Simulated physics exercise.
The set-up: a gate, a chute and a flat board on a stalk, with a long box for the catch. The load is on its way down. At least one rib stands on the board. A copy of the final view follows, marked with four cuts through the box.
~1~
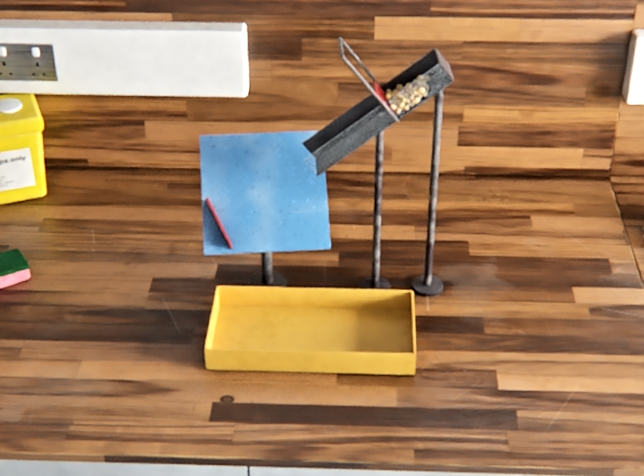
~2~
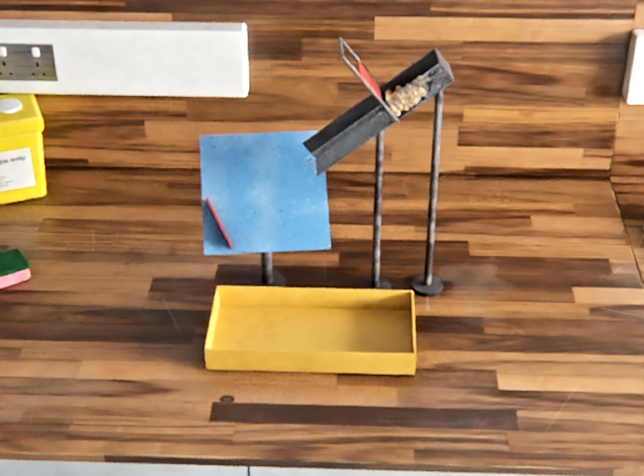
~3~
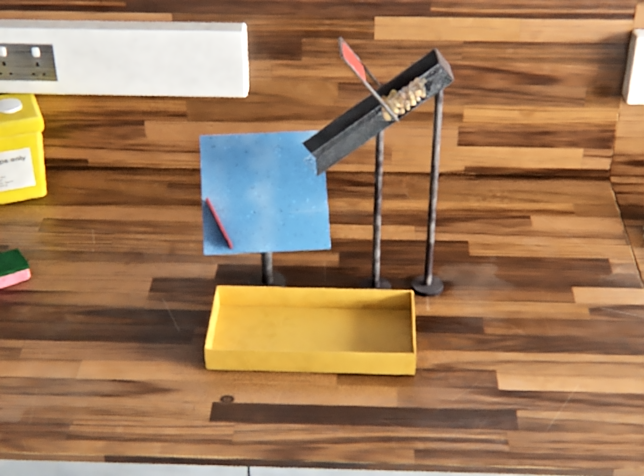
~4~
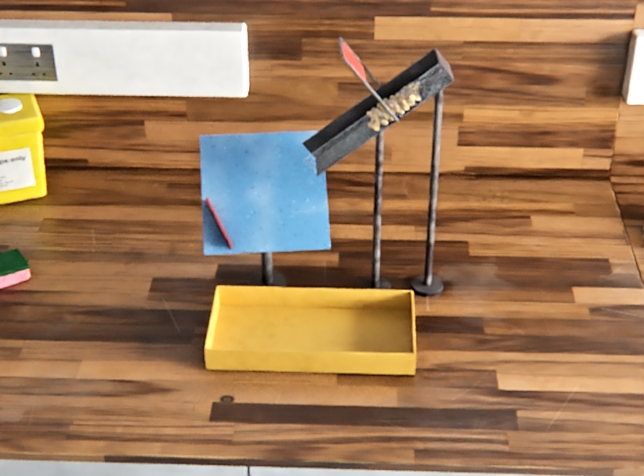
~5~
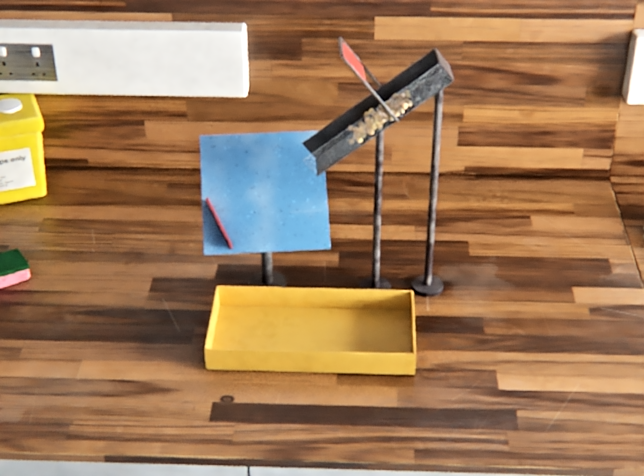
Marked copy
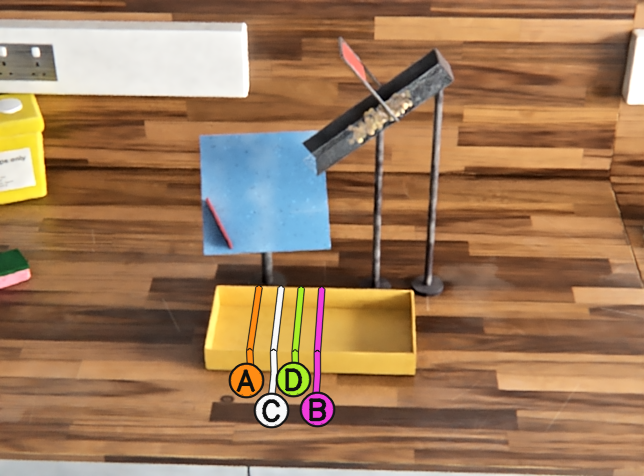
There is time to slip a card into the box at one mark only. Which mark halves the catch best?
Choose A.
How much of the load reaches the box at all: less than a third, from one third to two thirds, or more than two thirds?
More than two thirds.
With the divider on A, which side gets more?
The left side.
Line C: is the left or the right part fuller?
More lands on the left.
On the marked copy, line A crosses the front rim at (249, 350); line B crosses the front rim at (317, 352); line C crosses the front rim at (273, 351); line D crosses the front rim at (295, 351).
For line A, of what is caught, about two thirds on the left of the divider, about a quarter on the right.
For line B, of what is caught, all on the left of the divider, none on the right.
For line C, of what is caught, nearly all on the left of the divider, a small part on the right.
For line D, of what is caught, nearly all on the left of the divider, a stray few on the right.
